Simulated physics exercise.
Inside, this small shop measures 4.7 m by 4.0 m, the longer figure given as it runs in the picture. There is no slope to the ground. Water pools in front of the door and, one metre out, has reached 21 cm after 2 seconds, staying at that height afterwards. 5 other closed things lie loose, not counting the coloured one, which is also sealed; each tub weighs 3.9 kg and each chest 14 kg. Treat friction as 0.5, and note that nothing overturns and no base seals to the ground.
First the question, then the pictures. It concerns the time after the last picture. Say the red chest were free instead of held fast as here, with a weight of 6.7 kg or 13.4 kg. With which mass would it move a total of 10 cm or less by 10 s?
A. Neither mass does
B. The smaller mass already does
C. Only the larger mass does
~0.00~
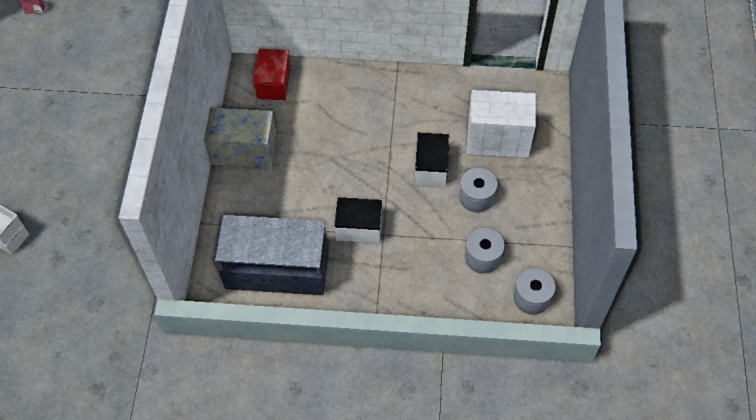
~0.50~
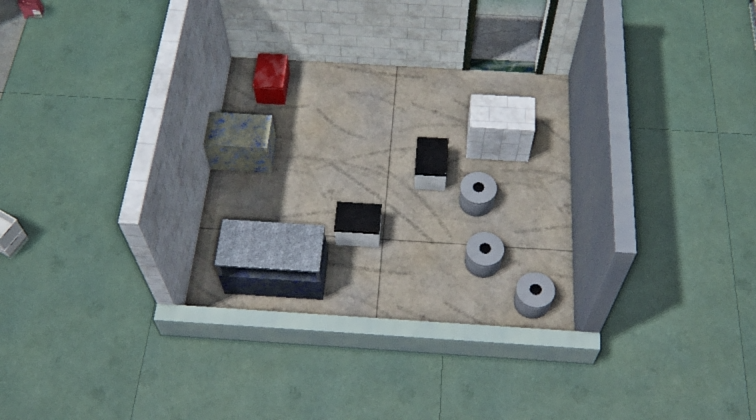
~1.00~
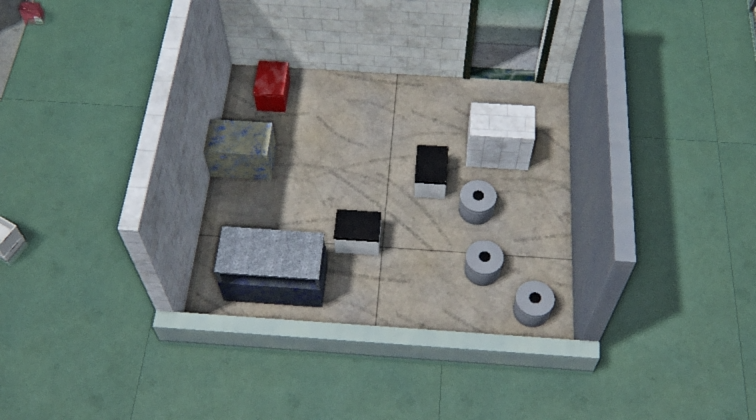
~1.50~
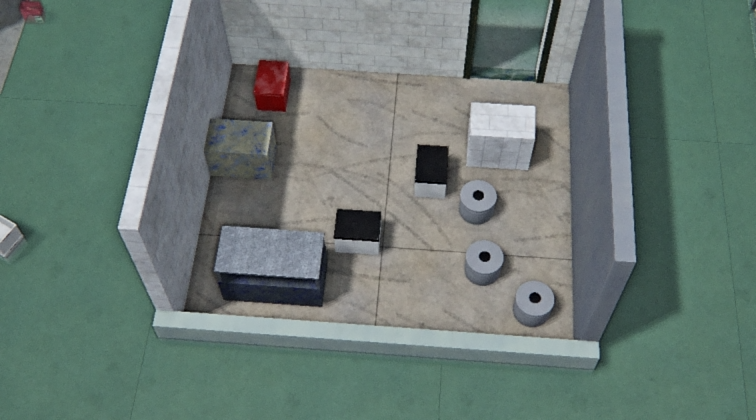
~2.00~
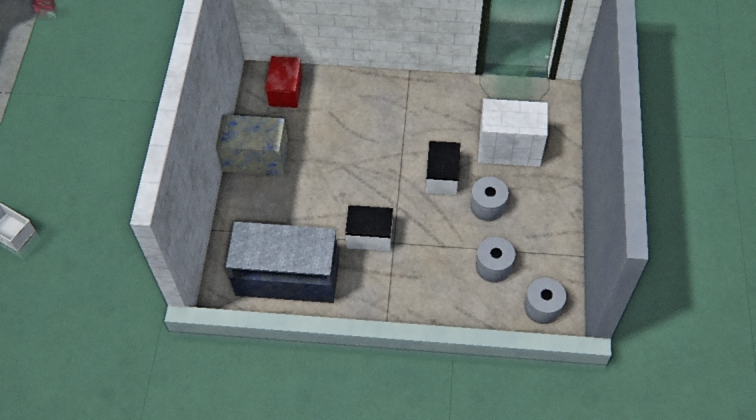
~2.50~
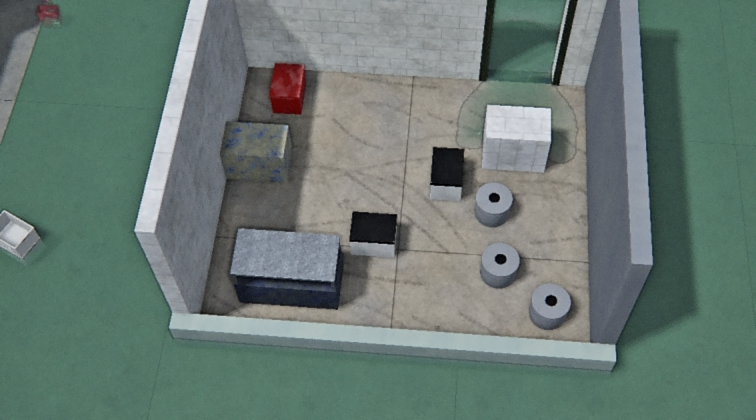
The answer is A.
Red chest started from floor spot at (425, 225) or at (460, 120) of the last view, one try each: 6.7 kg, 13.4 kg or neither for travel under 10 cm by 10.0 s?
Note, in order: Both OK; none OK.
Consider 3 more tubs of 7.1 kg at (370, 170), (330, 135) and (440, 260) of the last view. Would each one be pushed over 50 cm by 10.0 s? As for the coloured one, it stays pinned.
One by one: Too far, too far and not far enough.
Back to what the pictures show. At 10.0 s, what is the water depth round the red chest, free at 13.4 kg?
About 9 cm.
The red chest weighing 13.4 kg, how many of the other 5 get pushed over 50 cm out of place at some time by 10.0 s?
It works out to 2.
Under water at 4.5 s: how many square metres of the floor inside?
Roughly 10.0 m2.
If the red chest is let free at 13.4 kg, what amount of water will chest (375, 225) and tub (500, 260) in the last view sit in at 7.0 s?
Around 2 cm and 2 cm.
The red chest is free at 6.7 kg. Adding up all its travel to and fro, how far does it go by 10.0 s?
I'd say roughly 80 centimetres in all.
After 3.5 s the red chest would be 0 cm from its start with 6.7 kg and 0 cm from its start with 13.4 kg; 0 cm of water round it then.
After 4.5 s the red chest would be 0 cm from its start with 6.7 kg and 0 cm from its start with 13.4 kg; 0 cm of water round it then.
After 7.0 s the red chest would be 10 cm from its start with 6.7 kg and 0 cm from its start with 13.4 kg; 5 cm of water round it then.
After 10.0 s the red chest would be 30 cm from its start with 6.7 kg and 43 cm from its start with 13.4 kg; 9 cm of water round it then.
